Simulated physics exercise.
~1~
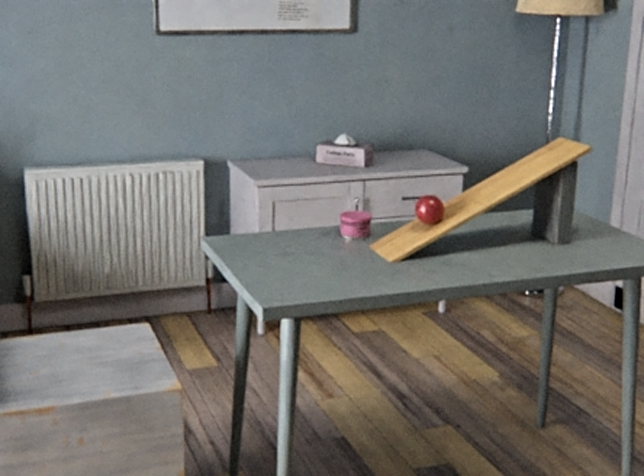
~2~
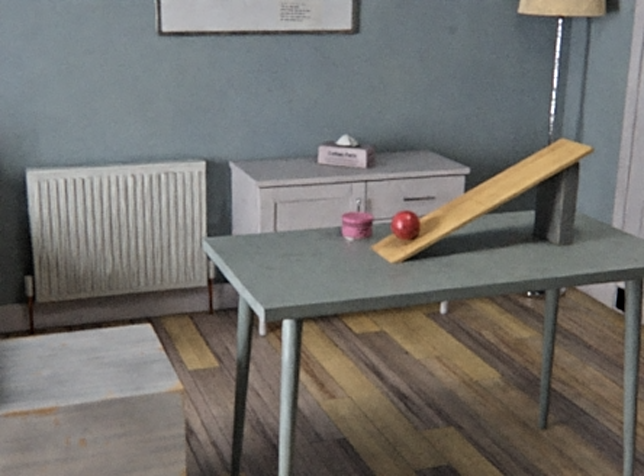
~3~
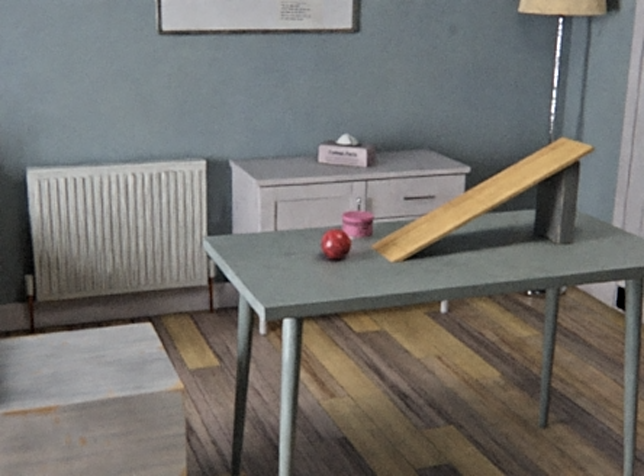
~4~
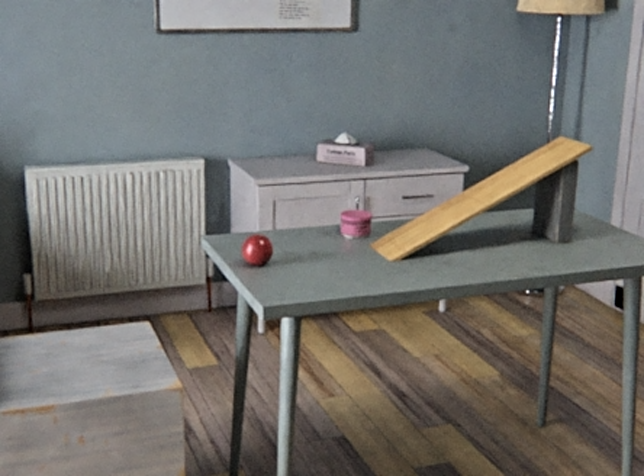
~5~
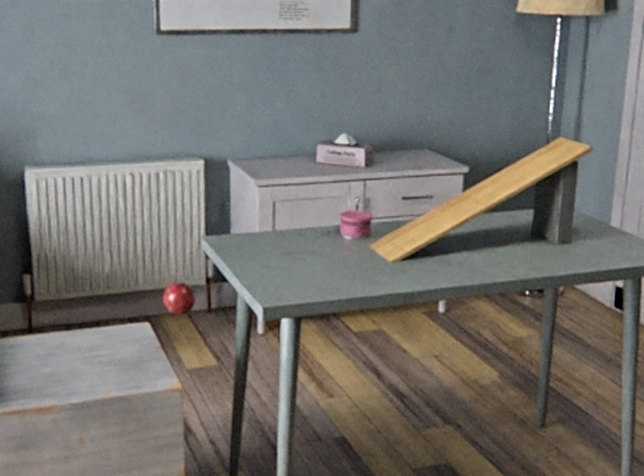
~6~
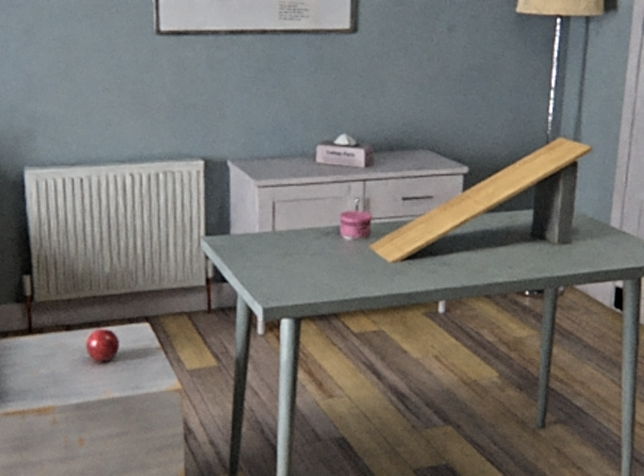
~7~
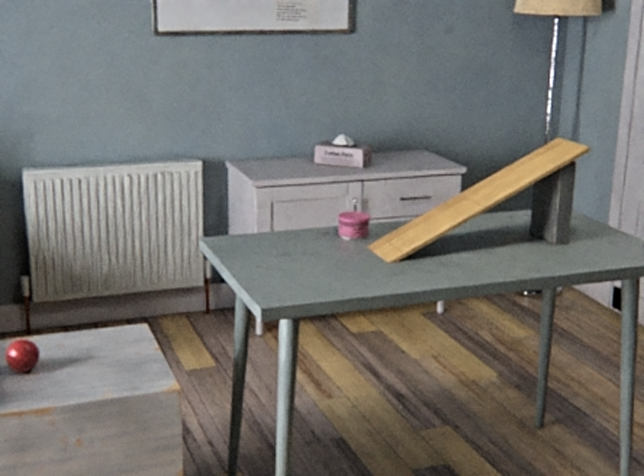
The footage shows a red apple rolling down a wooden ramp on a grey table, passing a pink tub and rolling left off the table's edge. It drops across the gap onto a lower box-like surface and continues to its left side, while the tub stays in place.
